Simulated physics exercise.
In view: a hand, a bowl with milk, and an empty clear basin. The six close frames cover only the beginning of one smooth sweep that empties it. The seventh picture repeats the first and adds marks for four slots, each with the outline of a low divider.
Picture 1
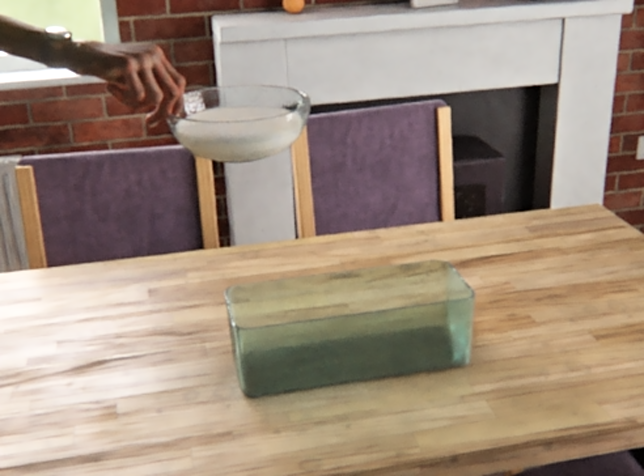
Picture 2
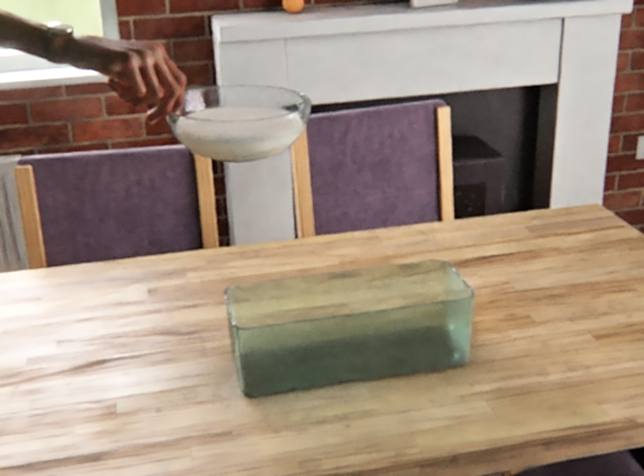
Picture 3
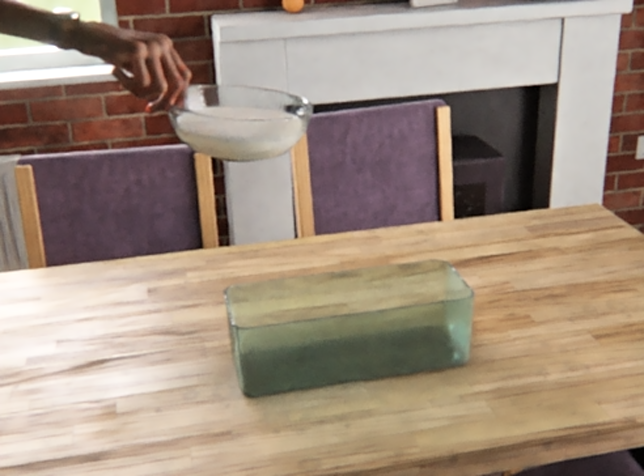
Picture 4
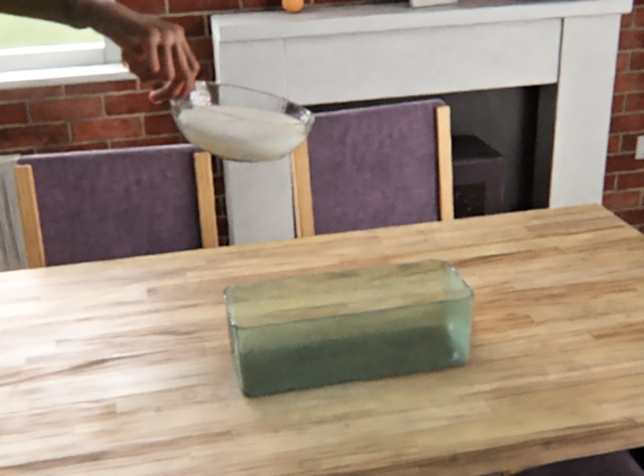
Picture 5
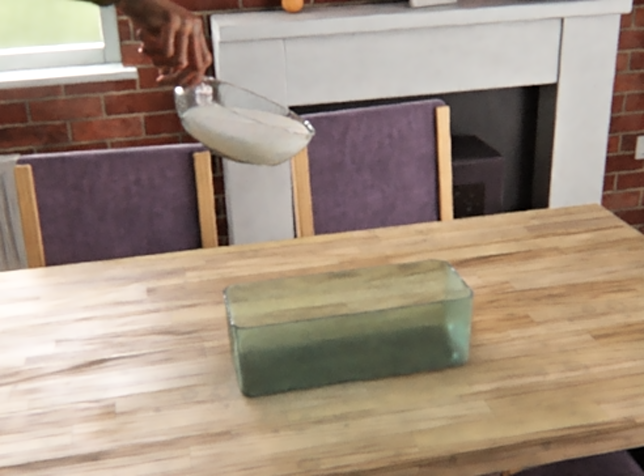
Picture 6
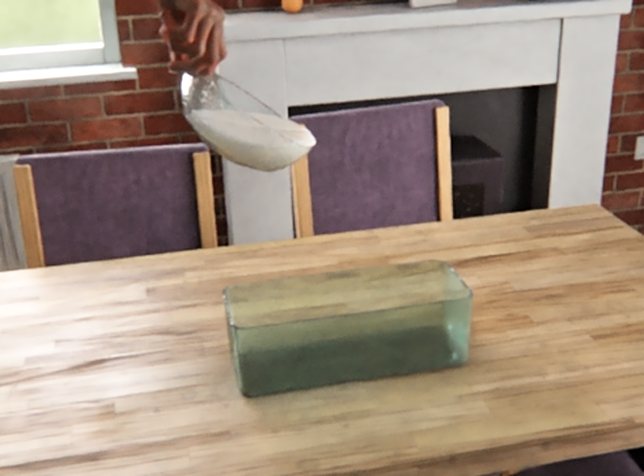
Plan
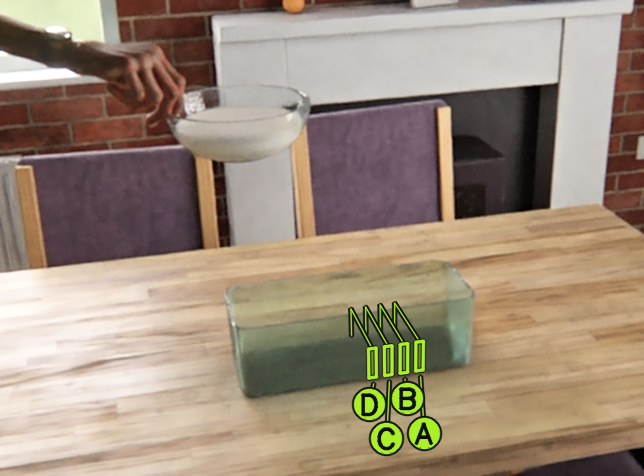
A hand held a clear glass bowl of milk above a wooden table with an empty clear basin on it, then steadily tilted the bowl to the right until the milk reached its lip.
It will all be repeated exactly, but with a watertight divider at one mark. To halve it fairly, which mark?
Take D.
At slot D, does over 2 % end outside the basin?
Yes, it does.
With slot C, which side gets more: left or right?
The left one.
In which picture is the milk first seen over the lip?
In picture 6.
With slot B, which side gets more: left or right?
The left one.
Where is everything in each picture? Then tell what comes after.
In the first picture, upright, lip at (306, 96); basin from (241, 395) to (469, 360); nothing has left yet.
In the second picture, upright, lip at (307, 98); nothing has left yet.
In the third picture, tipped about 7°, lip at (309, 103); nothing has left yet.
In the fourth picture, tipped about 15°, lip at (311, 113); nothing has left yet.
In the fifth picture, tipped about 26°, lip at (311, 126); nothing has left yet.
In the sixth picture, tipped about 38°, lip at (308, 141); milk is over the lip, down to (308, 141).
On the marked copy, A at (420, 376); B at (405, 378); C at (389, 381); D at (373, 383).
Choosing A, about 77 % ends left of the wall and 11 % right of it; 12 % is lost outside.
Choosing B, about 81 % ends left of the wall and 9 % right of it; 10 % is lost outside.
Choosing C, about 71 % ends left of the wall and 17 % right of it; 12 % is lost outside.
Choosing D, about 48 % ends left of the wall and 44 % right of it; 8 % is lost outside.
